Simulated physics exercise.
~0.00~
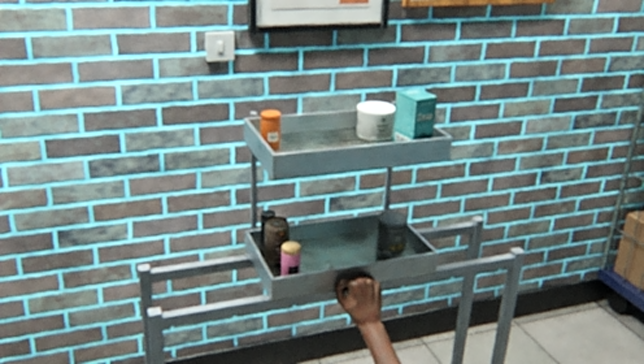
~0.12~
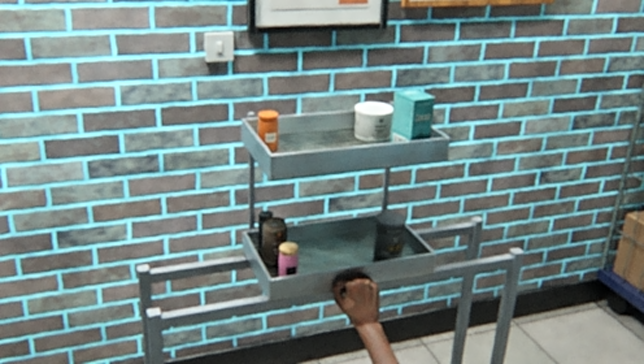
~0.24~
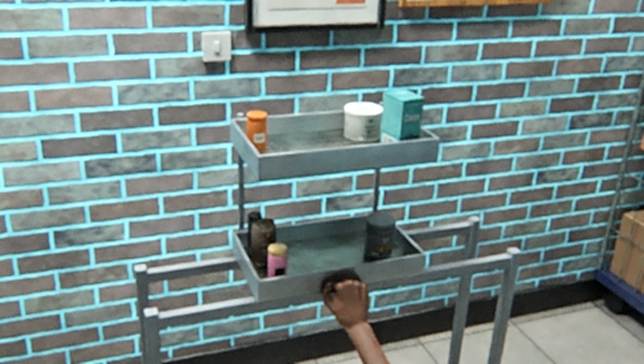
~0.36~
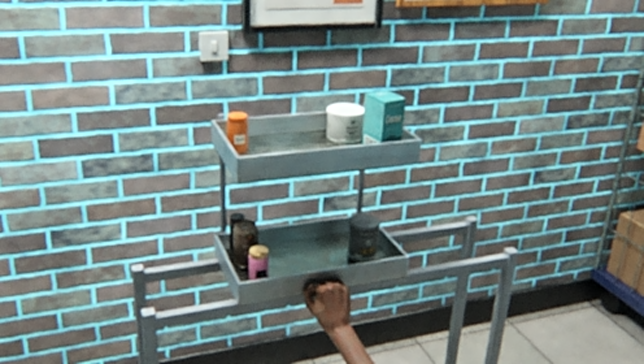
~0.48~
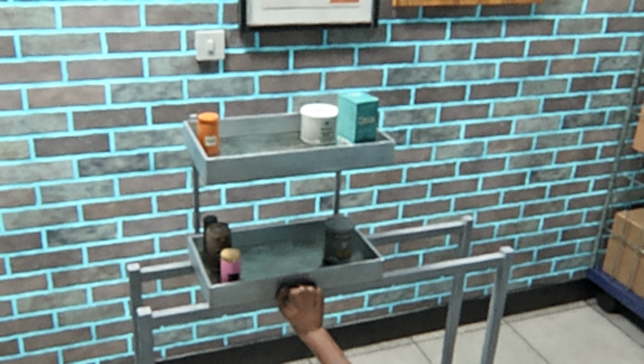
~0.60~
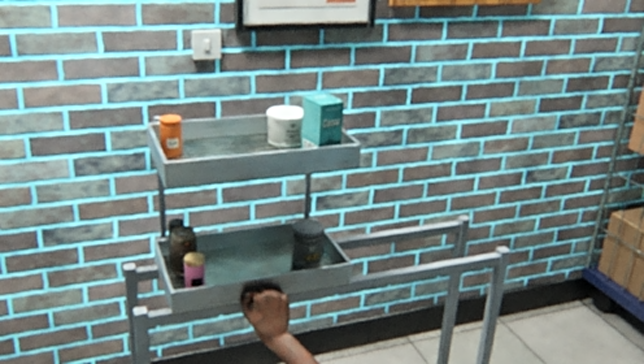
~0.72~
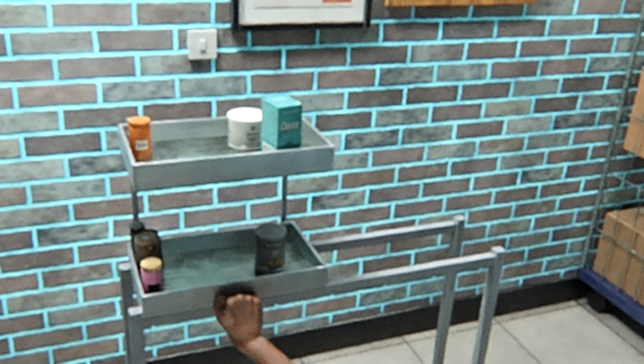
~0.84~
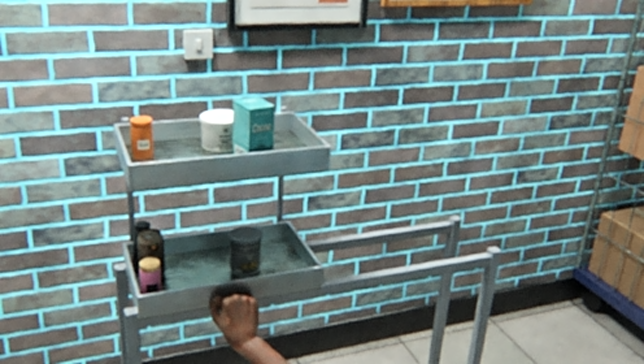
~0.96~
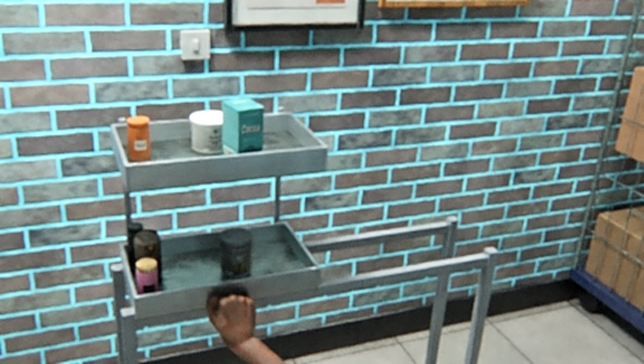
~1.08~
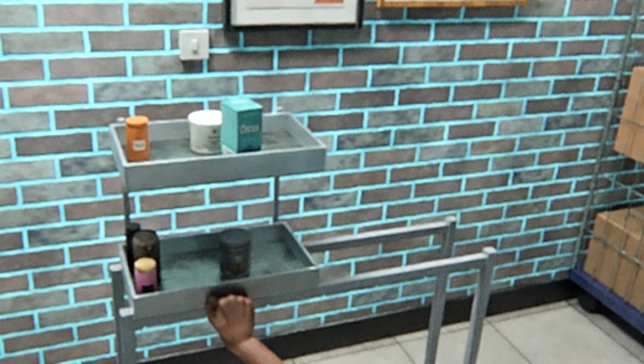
The video shows a hand pushing a two-tier grey tray unit leftward along a metal frame until it stops, whereupon the turquoise carton, white tub and dark grey tin slide left across their shelves, remaining upright, while the orange and pink shakers stay near their original places.
